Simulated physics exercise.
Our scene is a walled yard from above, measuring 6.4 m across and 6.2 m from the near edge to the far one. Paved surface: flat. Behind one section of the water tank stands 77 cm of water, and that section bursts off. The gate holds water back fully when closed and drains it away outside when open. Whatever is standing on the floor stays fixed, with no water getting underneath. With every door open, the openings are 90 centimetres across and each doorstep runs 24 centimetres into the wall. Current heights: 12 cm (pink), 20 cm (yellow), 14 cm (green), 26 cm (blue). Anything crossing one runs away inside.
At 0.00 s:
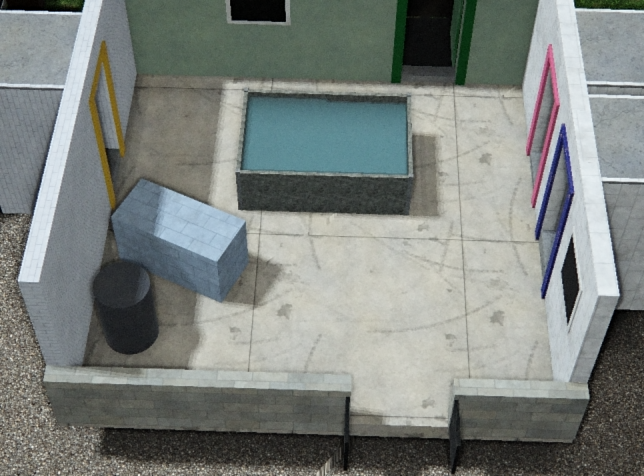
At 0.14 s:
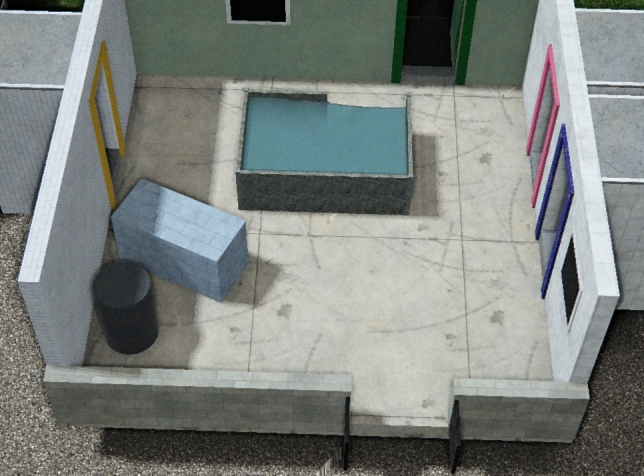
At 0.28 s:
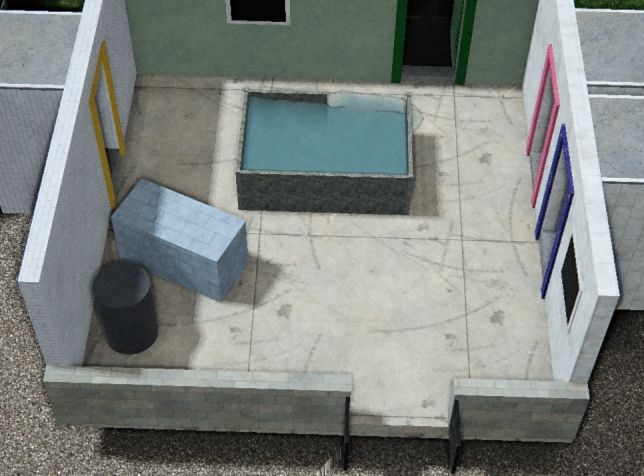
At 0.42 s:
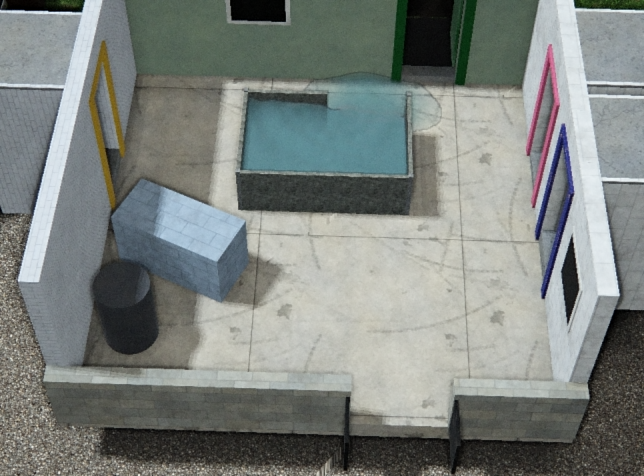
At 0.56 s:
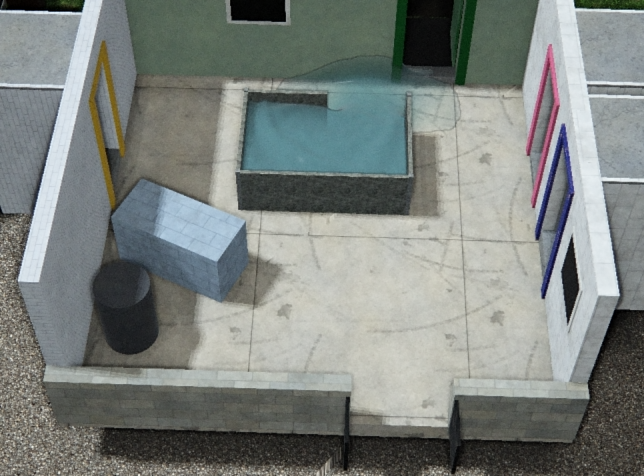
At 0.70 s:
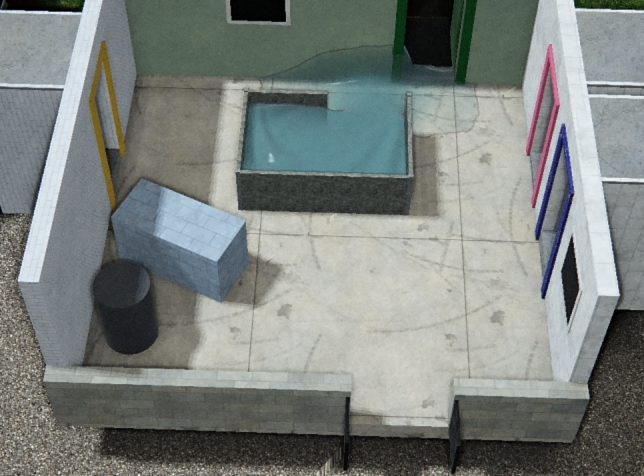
In this clip, a walled paved yard holds a water-filled tank, a pale block and a dark cylinder; part of the tank's far side opens, and water pours out and spreads across the paving behind it toward the right.
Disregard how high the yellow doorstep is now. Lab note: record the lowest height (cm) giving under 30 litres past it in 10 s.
Lowest height: 7 cm.
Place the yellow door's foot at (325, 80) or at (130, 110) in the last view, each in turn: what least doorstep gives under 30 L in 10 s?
You'd want about 36 cm there first, then about 20 cm.
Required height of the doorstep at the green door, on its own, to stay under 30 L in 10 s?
For green: Close to 35 cm.
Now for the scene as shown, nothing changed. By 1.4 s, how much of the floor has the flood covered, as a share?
Around 15 per cent of the floor.
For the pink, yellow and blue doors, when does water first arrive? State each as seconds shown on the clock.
Arrival times - pink: 1.8 s; yellow: 2.2 s; blue: 2.4 s.
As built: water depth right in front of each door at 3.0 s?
Centimetres: Pink = 11, yellow = 12, green = 24, blue = 4.
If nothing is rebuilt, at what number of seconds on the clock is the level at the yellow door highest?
Approximately 2.6 s.
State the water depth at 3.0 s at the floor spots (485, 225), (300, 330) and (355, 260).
Respectively 4 cm, 0 cm and 0 cm.
After 1.4 s water covers 15 % of the floor, deepest (56 cm) near (376, 83); it has not reached the yellow door.
After 3.0 s water covers 45 % of the floor, deepest (36 cm) near (518, 95); 12 cm at the yellow door, 0 litres in over its 20 cm doorstep.
After 10.0 s water covers 100 % of the floor, deepest (14 cm) near (102, 268); 8 cm at the yellow door, 0 litres in over its 20 cm doorstep.
At the yellow door as built, the water arrived by 2.3 s and peaked near 14 cm at 2.6 s.
With a doorstep of 6 cm, 45 litres would have come in within the 10 s; with 8 cm, 20 litres. So under 30 litres takes about 7 cm.
